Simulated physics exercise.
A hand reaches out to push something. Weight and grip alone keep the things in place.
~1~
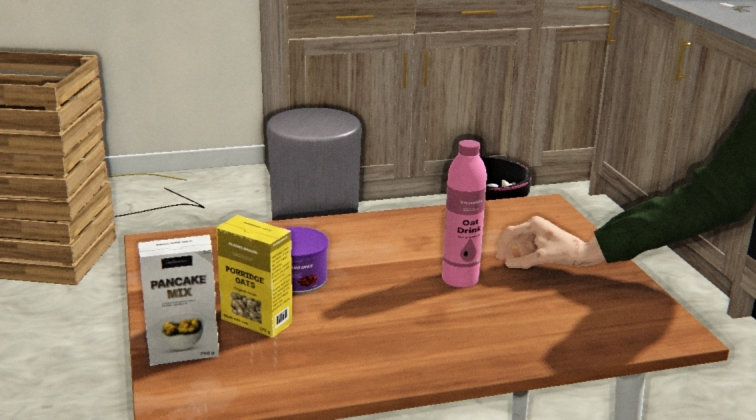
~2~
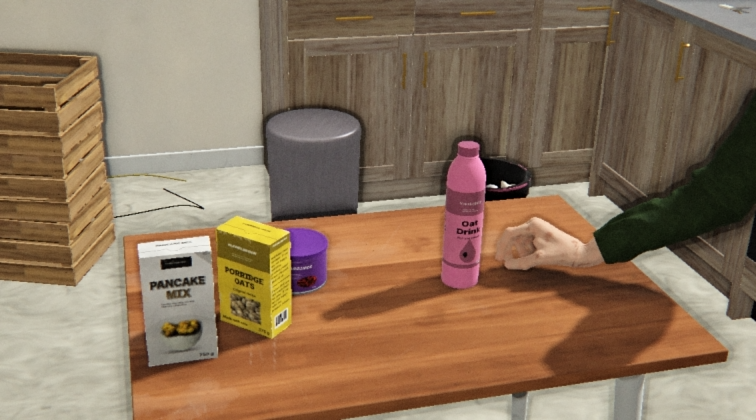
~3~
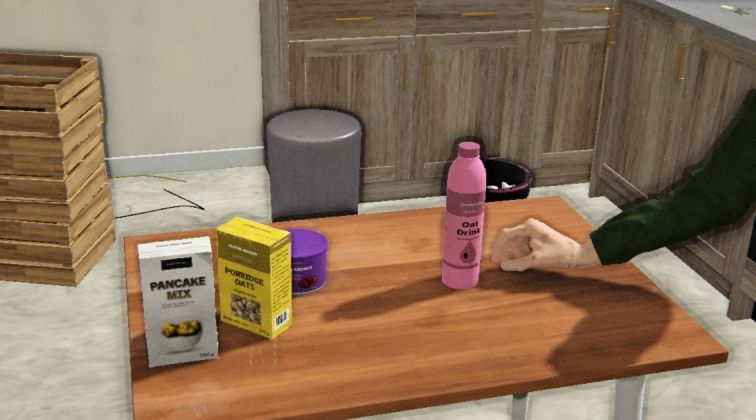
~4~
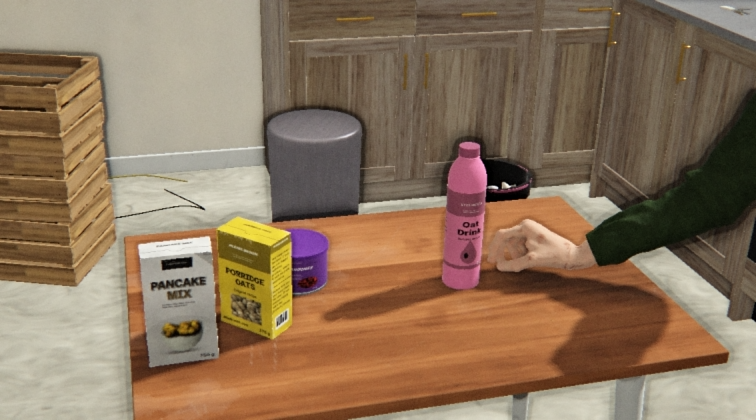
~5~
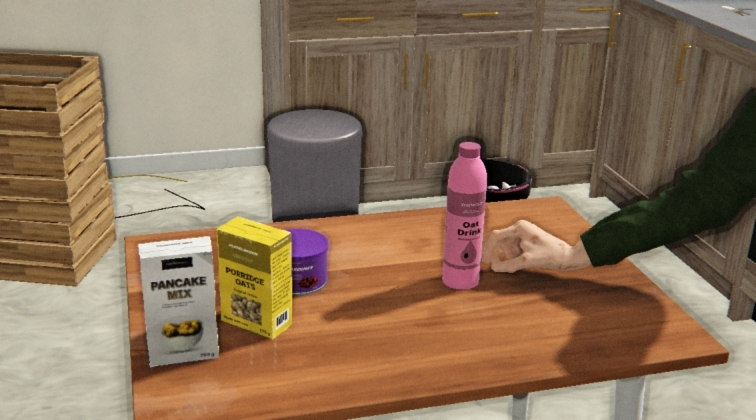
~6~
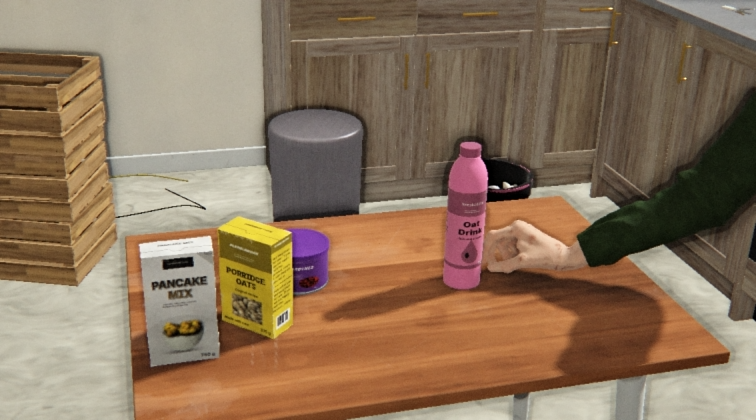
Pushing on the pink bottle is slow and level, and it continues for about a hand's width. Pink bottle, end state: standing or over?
Standing.
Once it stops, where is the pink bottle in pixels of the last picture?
Near pixel (402, 222).
Then, 0.30 s past the last view, pink bottle displaced a little near (453, 217).
Then, 0.60 s past the last view, pink bottle displaced about its own width near (435, 218).
Then, 0.90 s past the last view, pink bottle displaced about its own width near (418, 220).
Then, 1.20 s past the last view, pink bottle displaced well along near (402, 222).
Finally, moved from the start, pink bottle. Final places as the last picture's camera would see them, pink bottle near (402, 222).
